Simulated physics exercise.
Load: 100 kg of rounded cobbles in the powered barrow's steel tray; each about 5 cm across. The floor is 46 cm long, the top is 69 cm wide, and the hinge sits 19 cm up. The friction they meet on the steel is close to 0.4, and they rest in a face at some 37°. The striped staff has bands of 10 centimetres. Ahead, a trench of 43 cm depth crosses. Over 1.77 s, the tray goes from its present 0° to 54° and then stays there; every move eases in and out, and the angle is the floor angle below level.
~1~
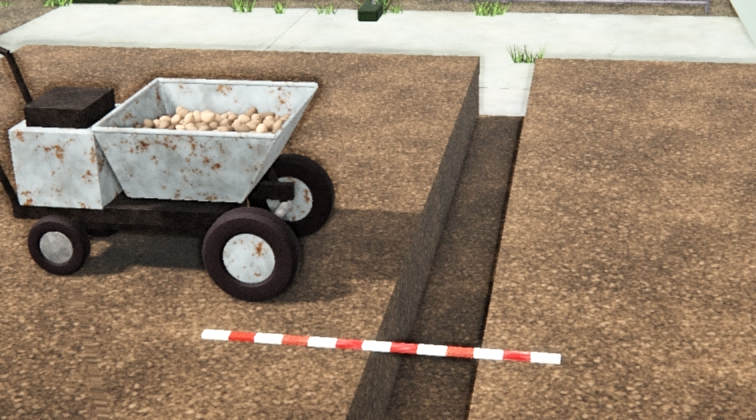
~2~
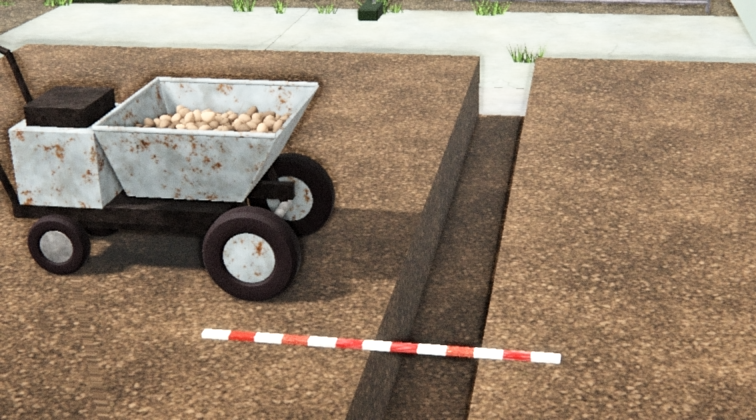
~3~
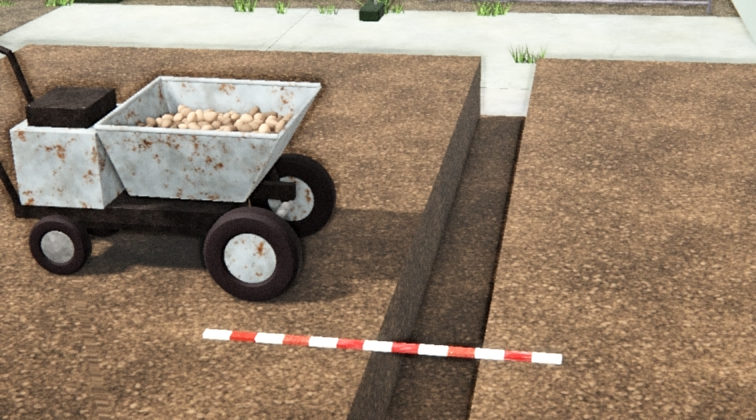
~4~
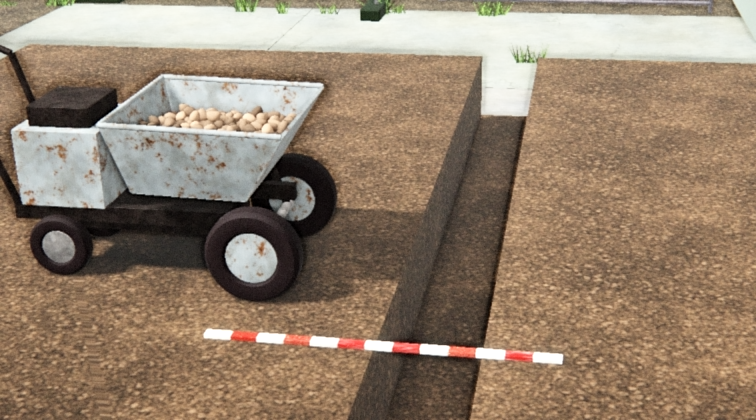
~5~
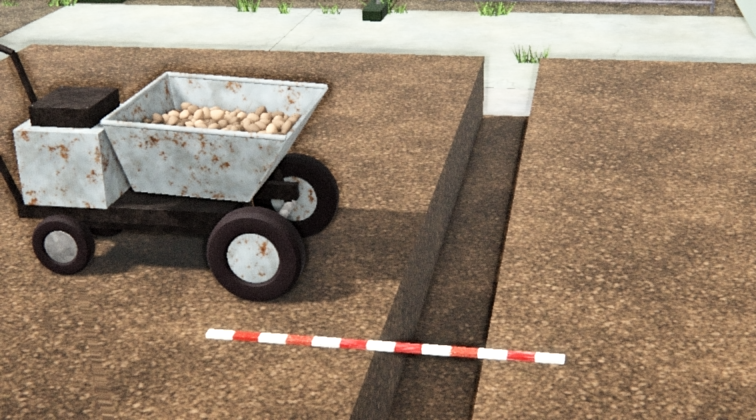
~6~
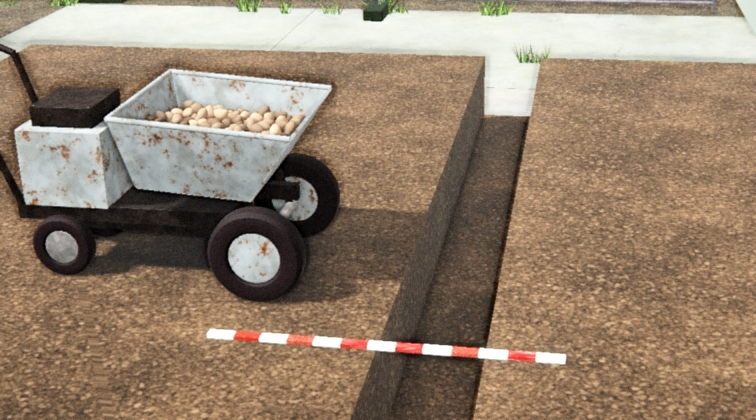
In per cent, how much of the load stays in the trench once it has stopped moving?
I would say about 6 per cent.
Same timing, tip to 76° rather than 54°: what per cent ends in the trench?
It would be near 100 per cent.
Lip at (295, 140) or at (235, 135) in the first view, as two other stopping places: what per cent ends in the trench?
Close to 10 percent in the first case, 0 percent in the second.
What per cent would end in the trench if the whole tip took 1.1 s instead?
With that change, it comes to around 10 per cent.
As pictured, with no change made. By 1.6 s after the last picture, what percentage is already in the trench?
About 0 per cent by then.
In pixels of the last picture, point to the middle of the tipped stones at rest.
Somewhere around (448, 367) in the last picture.
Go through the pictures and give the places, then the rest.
Lip at (275, 137), floor tilted 0°, highest stones at (218, 119), in the first frame.
The tray is at 0°, its lip at (276, 136); the top of the load is at (210, 119), in the second frame.
The tray is at 1°, its lip at (278, 137); the top of the load is at (212, 119), in the third frame.
The tray is at 2°, its lip at (281, 138); the top of the load is at (215, 118), in the fourth frame.
The tray is at 3°, its lip at (286, 139); the top of the load is at (211, 117), in the fifth frame.
The tray is at 4°, its lip at (290, 140); the top of the load is at (214, 115), in the sixth frame.
Then, 1.0 s after the last picture the floor is at 46°, 100 % in the tray; the foremost stones are at (348, 180).
Then, 1.6 s after the last picture the floor is at 54°, 100 % in the tray; the foremost stones are at (387, 200).
Then, 1.9 s after the last picture the floor is at 54°, 97 % in the tray, 3 % in the trench; the foremost stones are at (425, 310).
Then, 3.9 s after the last picture the floor is at 54°, 94 % in the tray, 6 % in the trench; the foremost stones are at (477, 387).
